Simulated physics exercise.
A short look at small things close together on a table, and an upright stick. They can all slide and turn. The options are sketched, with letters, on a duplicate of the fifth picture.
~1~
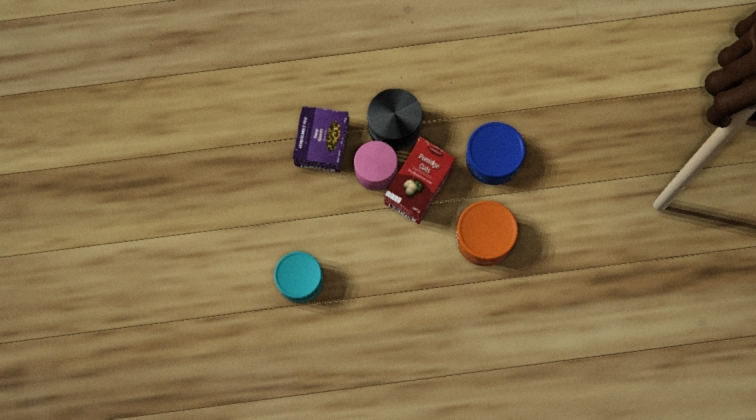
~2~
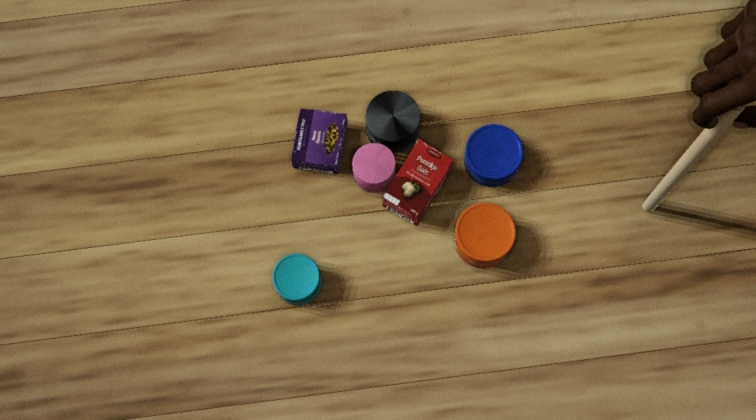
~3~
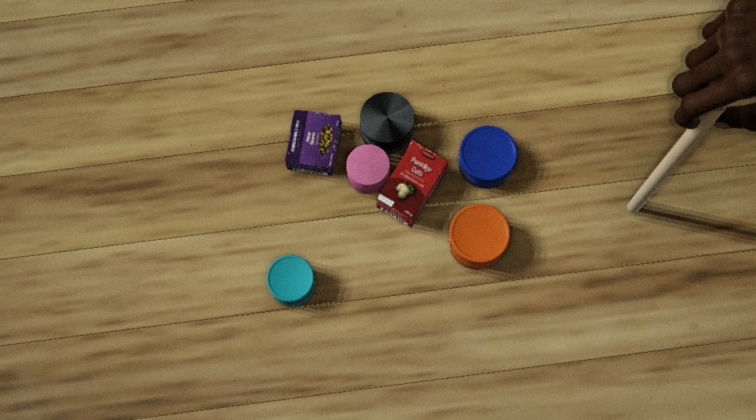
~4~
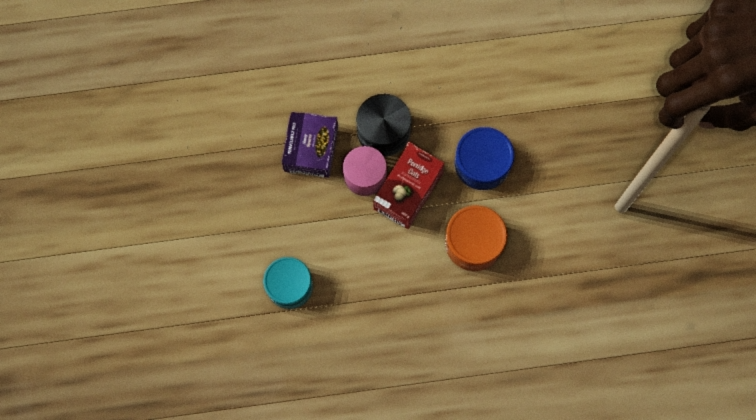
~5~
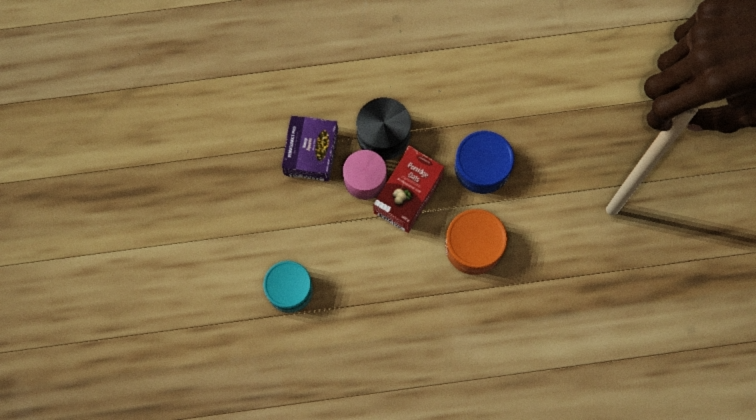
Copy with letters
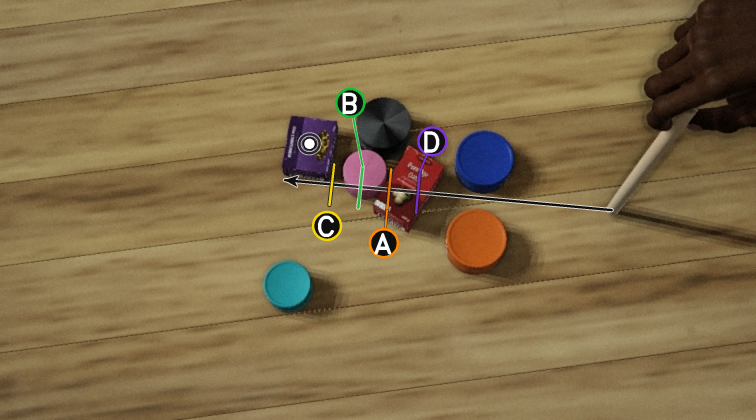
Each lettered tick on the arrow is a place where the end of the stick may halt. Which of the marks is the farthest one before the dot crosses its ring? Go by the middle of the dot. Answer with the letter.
As far as tick D.
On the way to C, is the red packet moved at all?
Yes.
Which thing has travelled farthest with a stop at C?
The pink tin has gone farthest.
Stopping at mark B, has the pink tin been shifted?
Yes.
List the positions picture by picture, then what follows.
In the first picture, pink tin (376, 166); blue tub (495, 154); purple packet (322, 139).
In the second picture, purple packet (320, 141); orange jar (484, 236).
In the third picture, red packet (412, 185); black tin (387, 123).
In the fourth picture, turquoise jar (288, 283); pink tin (365, 172).
In the fifth picture, blue tub (484, 163); purple packet (311, 148); orange jar (475, 243).
On the marked copy, A at (390, 190); B at (360, 187); C at (332, 184); D at (418, 192); the arrow from (612, 210) to (285, 180); the white dot at (310, 144).
With D. Early on, foot of the stick (541, 204).
Further on, foot of the stick (472, 198).
At the end, foot of the stick (418, 193); red packet (388, 190); pink tin (349, 173); the dot is still in its ring.
As for the rest, A shifts the dotted thing to (294, 145); B shifts the dotted thing to (290, 144); C shifts the dotted thing to (290, 144).
